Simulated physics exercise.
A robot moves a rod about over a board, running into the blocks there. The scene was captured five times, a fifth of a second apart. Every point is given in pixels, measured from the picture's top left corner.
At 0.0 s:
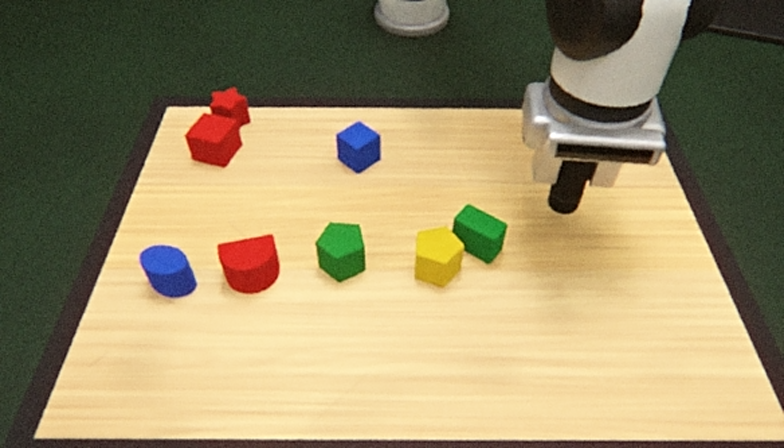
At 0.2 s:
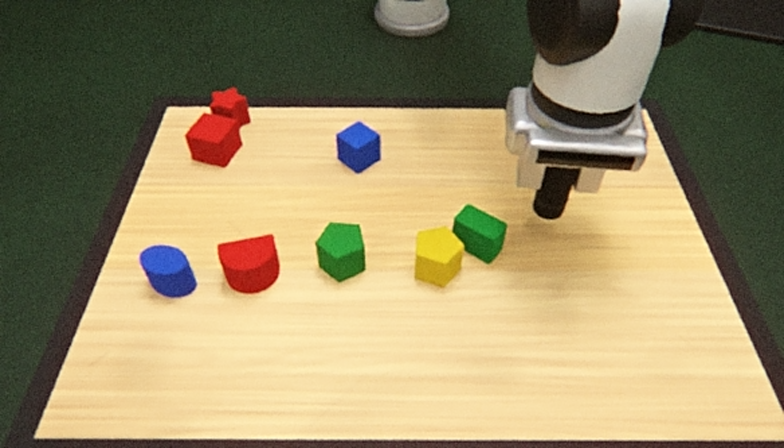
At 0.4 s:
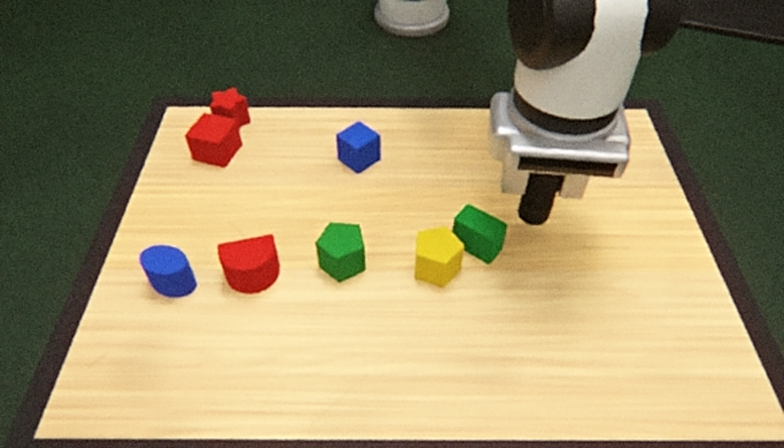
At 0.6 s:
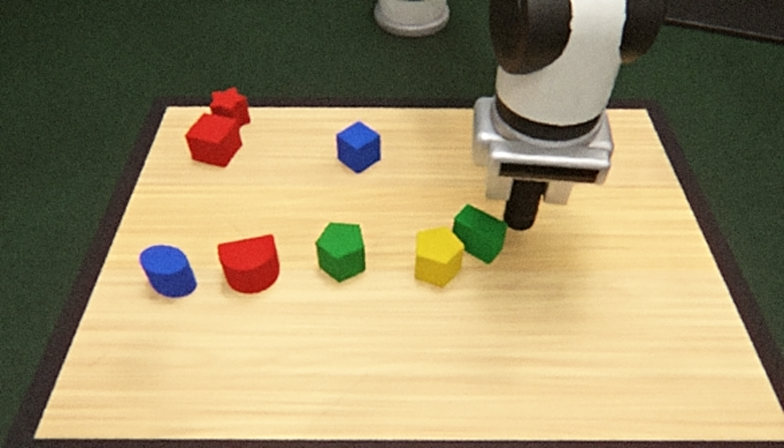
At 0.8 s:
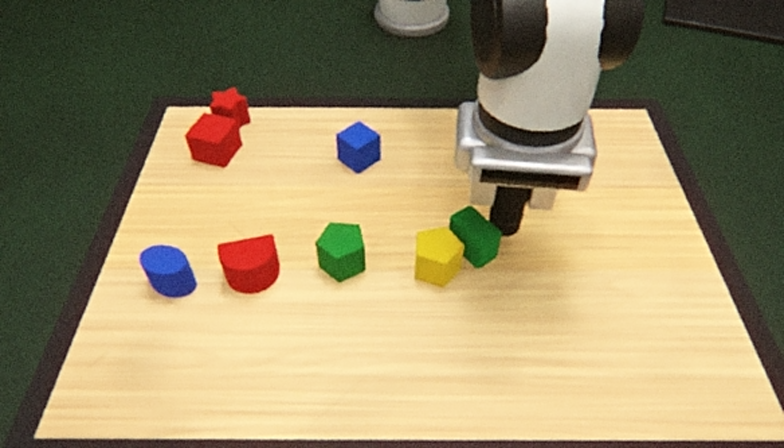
Robot arm moving its dark rod leftward across a wooden board of coloured blocks, nudging the green rectangular block slightly.
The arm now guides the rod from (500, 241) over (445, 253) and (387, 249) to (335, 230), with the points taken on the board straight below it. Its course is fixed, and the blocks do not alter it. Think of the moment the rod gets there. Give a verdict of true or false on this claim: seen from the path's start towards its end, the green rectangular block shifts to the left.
That is true.
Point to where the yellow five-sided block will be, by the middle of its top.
Its top face will be centred at roughly (363, 276).
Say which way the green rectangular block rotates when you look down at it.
It is turned anticlockwise.
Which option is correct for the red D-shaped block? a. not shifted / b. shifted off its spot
My pick is a.
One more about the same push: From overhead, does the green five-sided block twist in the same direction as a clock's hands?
Going by the path, yes.
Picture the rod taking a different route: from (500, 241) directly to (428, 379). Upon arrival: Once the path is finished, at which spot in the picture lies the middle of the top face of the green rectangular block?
It ends at (446, 260).
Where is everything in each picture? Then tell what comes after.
Rod tip at (562, 204); block tops, red D-shaped block at (247, 251); green five-sided block at (341, 238); yellow five-sided block at (438, 243); green rectangular block at (481, 221), in the first picture.
Rod at (548, 210); blocks unchanged, in the second picture.
Rod at (533, 215); blocks unchanged, in the third picture.
Rod at (518, 220); blocks unchanged, in the fourth picture.
Rod at (504, 226); red D-shaped block at (247, 251); green five-sided block at (341, 238); yellow five-sided block at (438, 243); green rectangular block at (476, 224), in the fifth picture.
On the path given first. One third of the way, rod at (447, 238); yellow five-sided block at (394, 259); green rectangular block at (418, 238).
Two thirds of the way, rod at (386, 233); green five-sided block at (327, 240), turned 25° clockwise; yellow five-sided block at (363, 276), turned 30° anticlockwise; green rectangular block at (376, 247), turned 30° anticlockwise.
At the end, rod at (333, 214); red D-shaped block in place; green five-sided block at (327, 240), turned 30° clockwise; yellow five-sided block at (363, 276), turned 35° anticlockwise; green rectangular block at (374, 247), turned 30° anticlockwise.
